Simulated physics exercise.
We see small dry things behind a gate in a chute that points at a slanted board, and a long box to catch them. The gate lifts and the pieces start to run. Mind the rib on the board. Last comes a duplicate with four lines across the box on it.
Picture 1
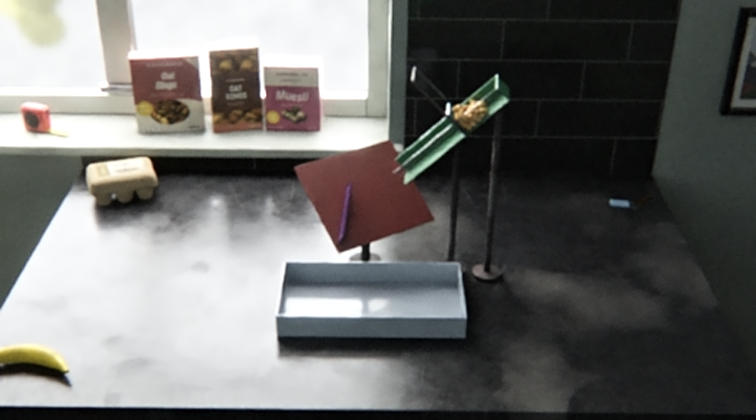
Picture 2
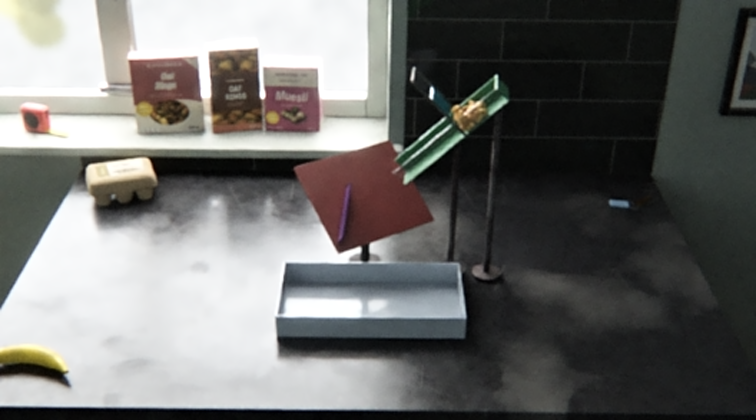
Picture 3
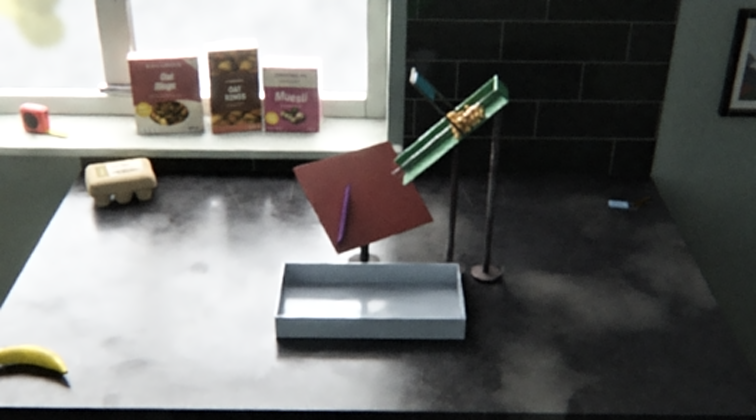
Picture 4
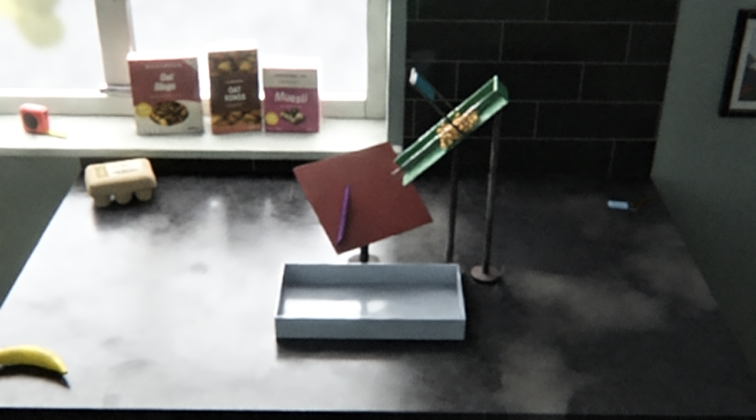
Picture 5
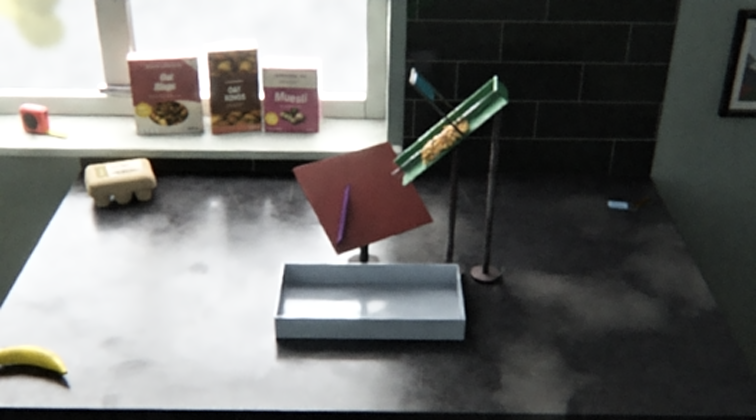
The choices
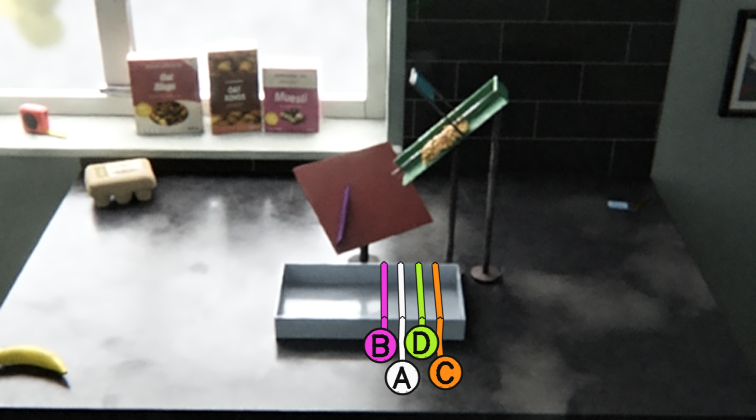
On a dark kitchen counter, a gate lifts and tan pieces slide down a green chute.
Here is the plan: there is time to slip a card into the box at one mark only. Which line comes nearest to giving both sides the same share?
B.
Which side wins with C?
The left side.
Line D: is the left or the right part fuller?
More lands on the left.
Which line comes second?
That is line A.
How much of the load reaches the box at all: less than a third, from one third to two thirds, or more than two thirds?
More than two thirds.
On the marked copy, line A crosses the front rim at (402, 318); line B crosses the front rim at (384, 318); line C crosses the front rim at (440, 319); line D crosses the front rim at (422, 318).
For line A, of what is caught, the bulk on the left of the divider, close to a quarter on the right.
For line B, of what is caught, close to half on the left of the divider, close to half on the right.
For line C, of what is caught, all but a few on the left of the divider, only a few on the right.
For line D, of what is caught, all but a few on the left of the divider, a small share on the right.
